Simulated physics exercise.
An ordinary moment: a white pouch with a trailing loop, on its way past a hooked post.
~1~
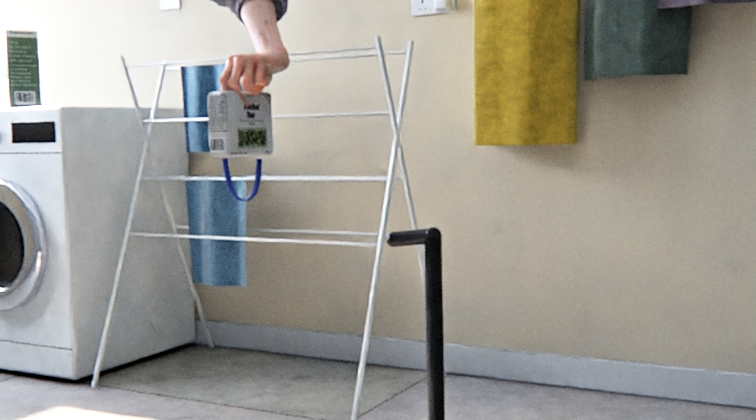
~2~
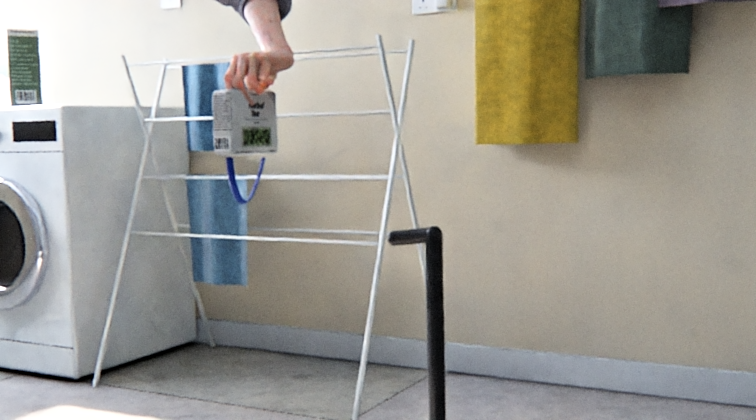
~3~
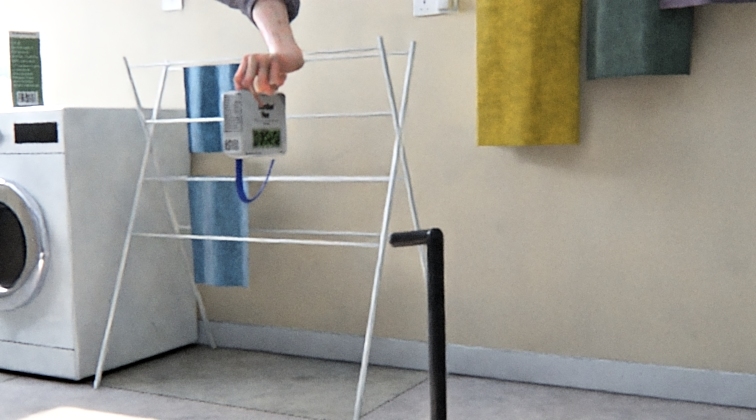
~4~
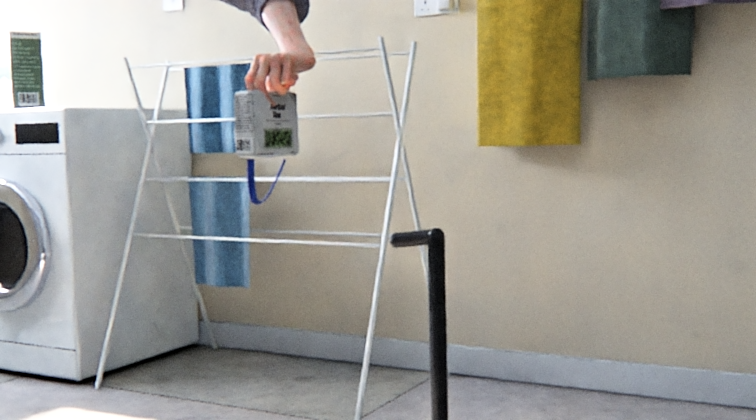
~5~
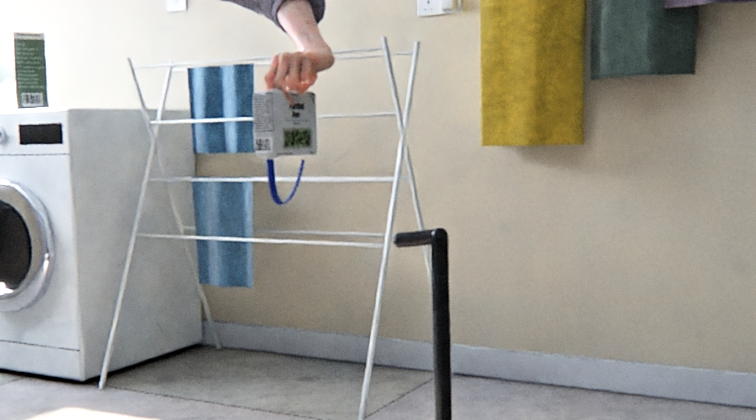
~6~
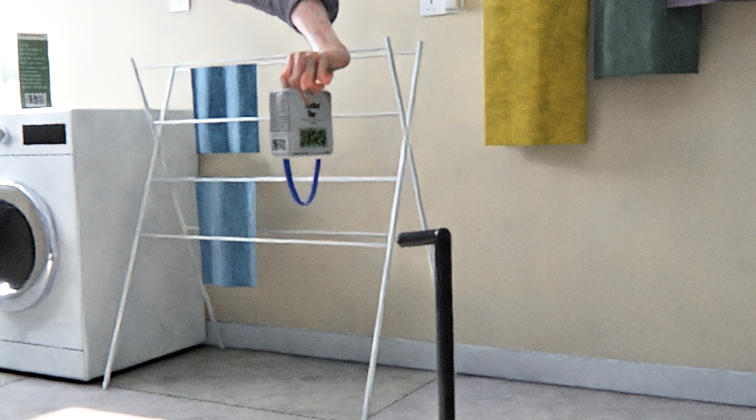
In this clip, a hand holds a small white pouch with a blue loop hanging beneath it in front of a white drying rack, and moves it slowly a short way to the right, the loop swaying slightly.
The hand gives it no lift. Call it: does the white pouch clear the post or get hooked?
It clears it.
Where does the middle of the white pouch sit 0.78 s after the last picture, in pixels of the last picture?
Close to (436, 118).
Then, 0.78 s after the last picture, pouch over the post near (436, 118).
Then, 1.48 s after the last picture, pouch past the post near (578, 113).
At rest, pouch past the post near (633, 111). The white pouch goes by freely.
